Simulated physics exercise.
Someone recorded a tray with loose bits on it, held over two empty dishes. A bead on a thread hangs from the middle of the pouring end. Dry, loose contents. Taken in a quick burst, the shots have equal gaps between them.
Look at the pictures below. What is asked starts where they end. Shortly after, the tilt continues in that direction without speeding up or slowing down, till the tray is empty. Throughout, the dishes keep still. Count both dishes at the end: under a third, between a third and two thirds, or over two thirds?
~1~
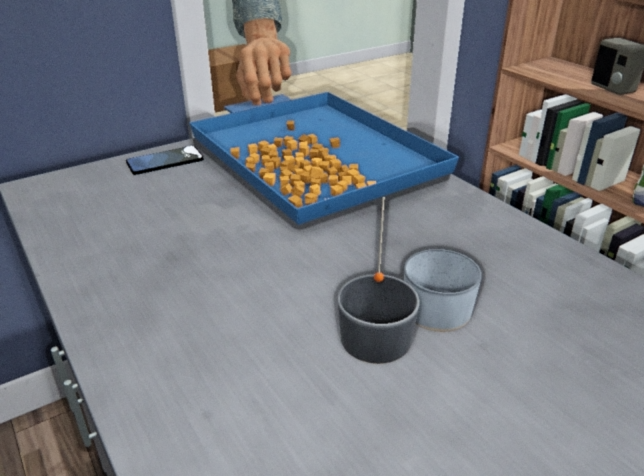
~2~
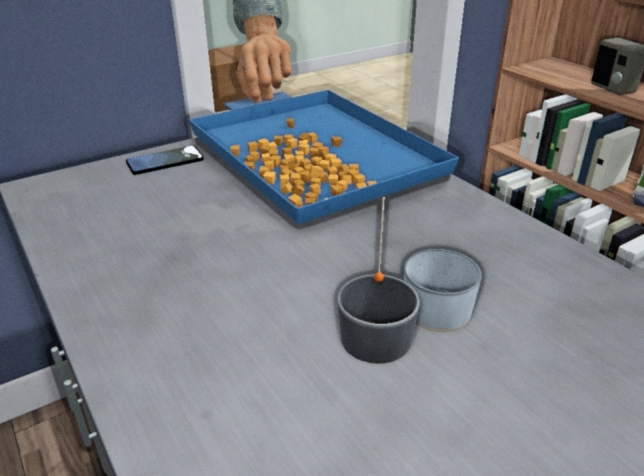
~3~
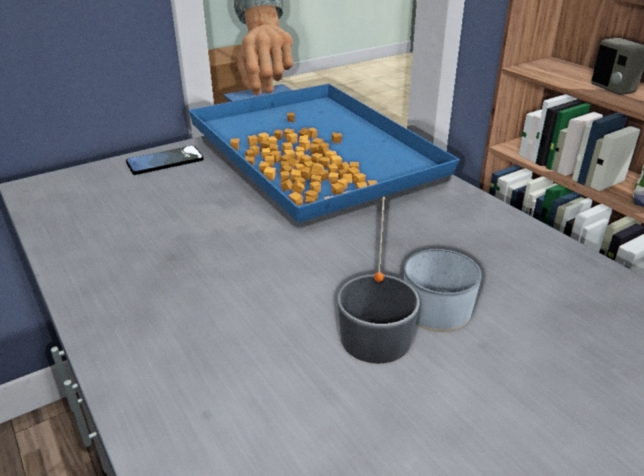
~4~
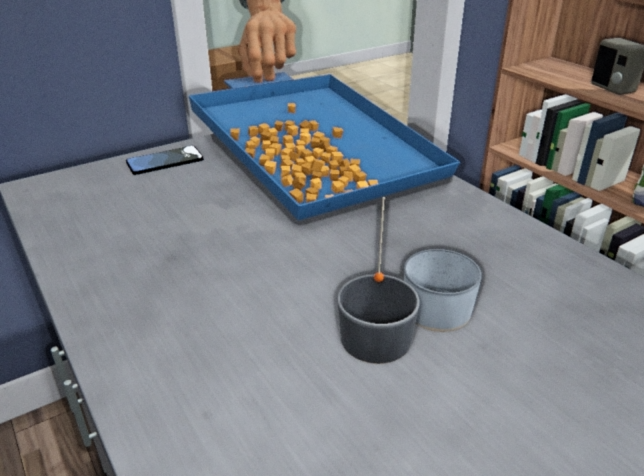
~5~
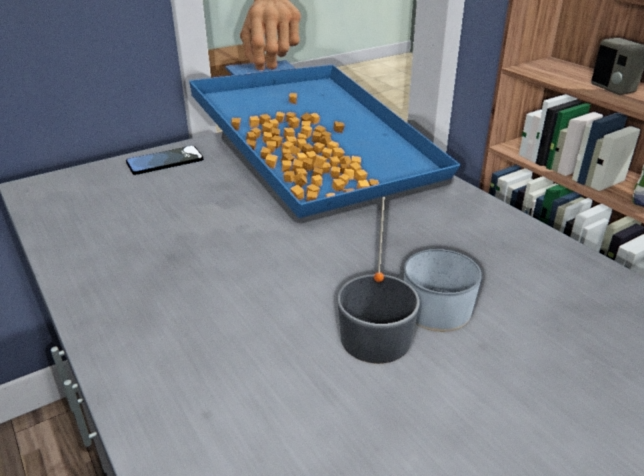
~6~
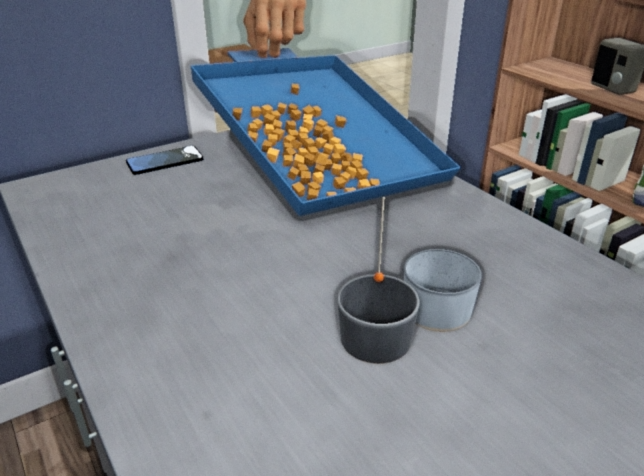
Lands in the middle range.
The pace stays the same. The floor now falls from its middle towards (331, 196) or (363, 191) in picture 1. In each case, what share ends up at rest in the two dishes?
First heading 10 %, second heading 20 %.
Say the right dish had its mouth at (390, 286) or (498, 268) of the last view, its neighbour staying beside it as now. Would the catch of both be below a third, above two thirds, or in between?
To begin with: Under a third; after that: Between a third and two thirds.
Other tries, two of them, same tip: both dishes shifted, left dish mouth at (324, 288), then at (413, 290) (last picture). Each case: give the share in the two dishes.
About 0 and 50 per cent respectively.
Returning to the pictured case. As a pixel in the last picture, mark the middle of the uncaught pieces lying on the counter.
Around (478, 386).
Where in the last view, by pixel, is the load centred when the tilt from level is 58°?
Close to (391, 171).
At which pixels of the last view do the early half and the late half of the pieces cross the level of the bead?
First part (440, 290), rest (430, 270).
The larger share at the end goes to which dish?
You'll find more in the right of the two at the end.
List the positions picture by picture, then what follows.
The first frame shows corners of the pouring end at (298, 207) and (455, 157), level; middle of the load at (305, 165), croutons; left dish at (402, 338); right dish at (467, 307); bead on its thread at (379, 277).
The second frame shows corners of the pouring end at (298, 207) and (455, 157), level; middle of the load at (305, 164).
The third frame shows corners of the pouring end at (299, 205) and (455, 159), tipped barely, lowest at the right corner; middle of the load at (305, 161).
The fourth frame shows corners of the pouring end at (300, 204) and (456, 161), tipped a little, lowest at the right corner; middle of the load at (306, 155).
The fifth frame shows corners of the pouring end at (302, 202) and (456, 164), tipped a little, lowest at the right corner; middle of the load at (307, 150).
The sixth frame shows corners of the pouring end at (303, 200) and (457, 166), tipped clearly, lowest at the right corner; middle of the load at (309, 144); left dish at (402, 338); right dish at (467, 307).
Soon, tray tipped steeply; nearly all on the tray; a stray few in the air.
A while on, tray tipped right over; nearly all on the tray; a stray few in the right dish; a stray few outside both.
Towards the end, tray tipped past a quarter turn; a stray few in the left dish; about half in the right dish; about half outside both.
Finally, tray tipped past a quarter turn; a stray few in the left dish; about half in the right dish; about half outside both.
